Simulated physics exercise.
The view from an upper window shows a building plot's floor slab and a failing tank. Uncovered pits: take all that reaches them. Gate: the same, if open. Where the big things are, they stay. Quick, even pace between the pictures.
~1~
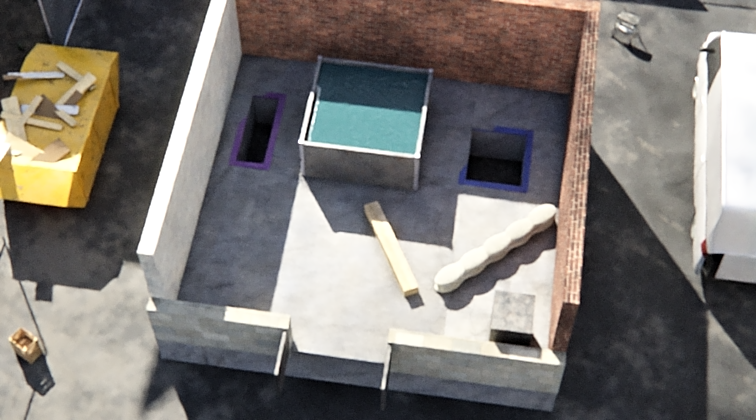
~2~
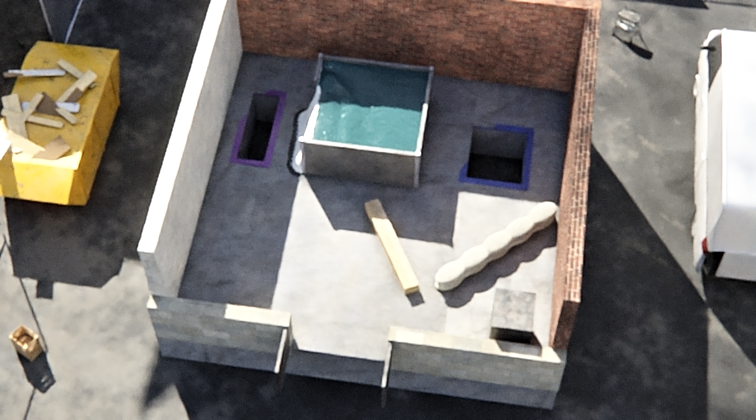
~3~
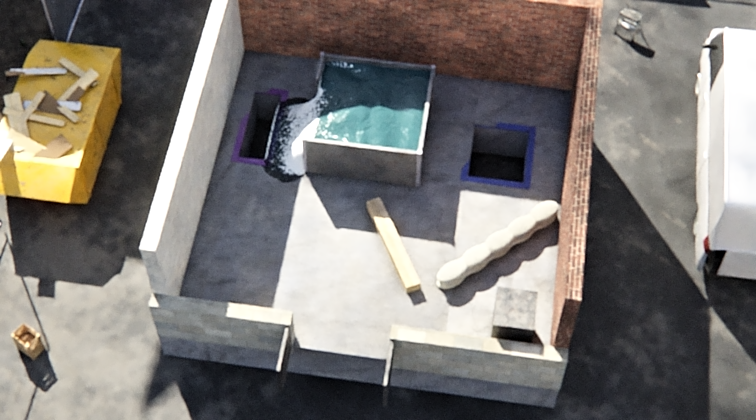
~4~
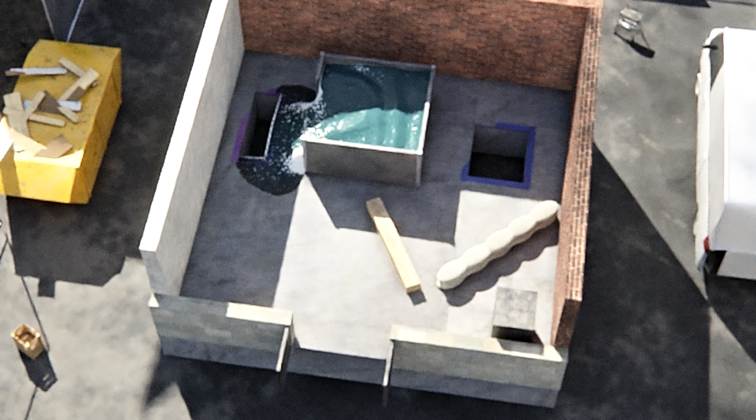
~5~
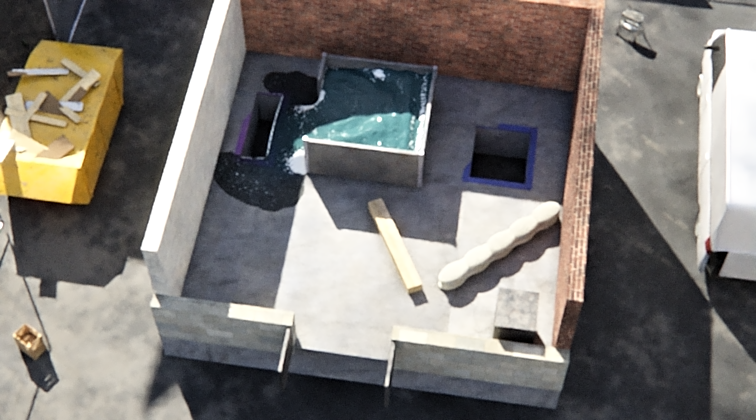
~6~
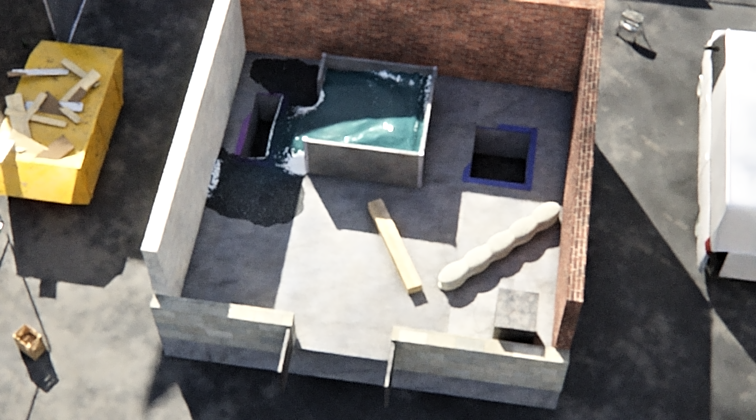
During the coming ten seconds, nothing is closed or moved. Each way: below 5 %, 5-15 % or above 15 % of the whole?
Gate - below 5 %, blue pit - below 5 %, purple pit - above 15 %.
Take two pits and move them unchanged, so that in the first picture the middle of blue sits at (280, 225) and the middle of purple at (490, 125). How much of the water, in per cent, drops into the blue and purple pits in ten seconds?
Split: Blue 20 %, purple 14 %.
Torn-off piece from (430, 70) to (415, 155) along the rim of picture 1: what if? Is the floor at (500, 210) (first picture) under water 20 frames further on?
Short answer - sodden.
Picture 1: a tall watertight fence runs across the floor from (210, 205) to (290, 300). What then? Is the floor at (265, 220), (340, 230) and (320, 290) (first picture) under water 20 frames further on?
Swamped, swamped, swamped.
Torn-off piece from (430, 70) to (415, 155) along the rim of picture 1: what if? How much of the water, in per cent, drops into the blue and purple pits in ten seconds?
Blue about 85 %, purple about 0 %.
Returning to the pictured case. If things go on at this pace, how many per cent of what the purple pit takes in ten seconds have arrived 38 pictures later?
By then roughly 90 percent of the ten-second total is in.
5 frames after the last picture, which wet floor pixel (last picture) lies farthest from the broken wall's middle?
Estimated pixel: (181, 298).
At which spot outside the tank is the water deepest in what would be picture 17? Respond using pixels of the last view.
Around (176, 317).
A moment on, water covers 15 % of the floor; the gate 0 %, the blue pit 0 %, the purple pit 25 %.
Next, water covers 20 % of the floor; the gate 0 %, the blue pit 0 %, the purple pit 39 %.
Then, water covers 30 % of the floor; the gate 0 %, the blue pit 0 %, the purple pit 52 %.
Later, water covers 50 % of the floor; the gate 1 %, the blue pit 0 %, the purple pit 64 %.
In the end, water covers 55 % of the floor; the gate 2 %, the blue pit 0 %, the purple pit 71 %.
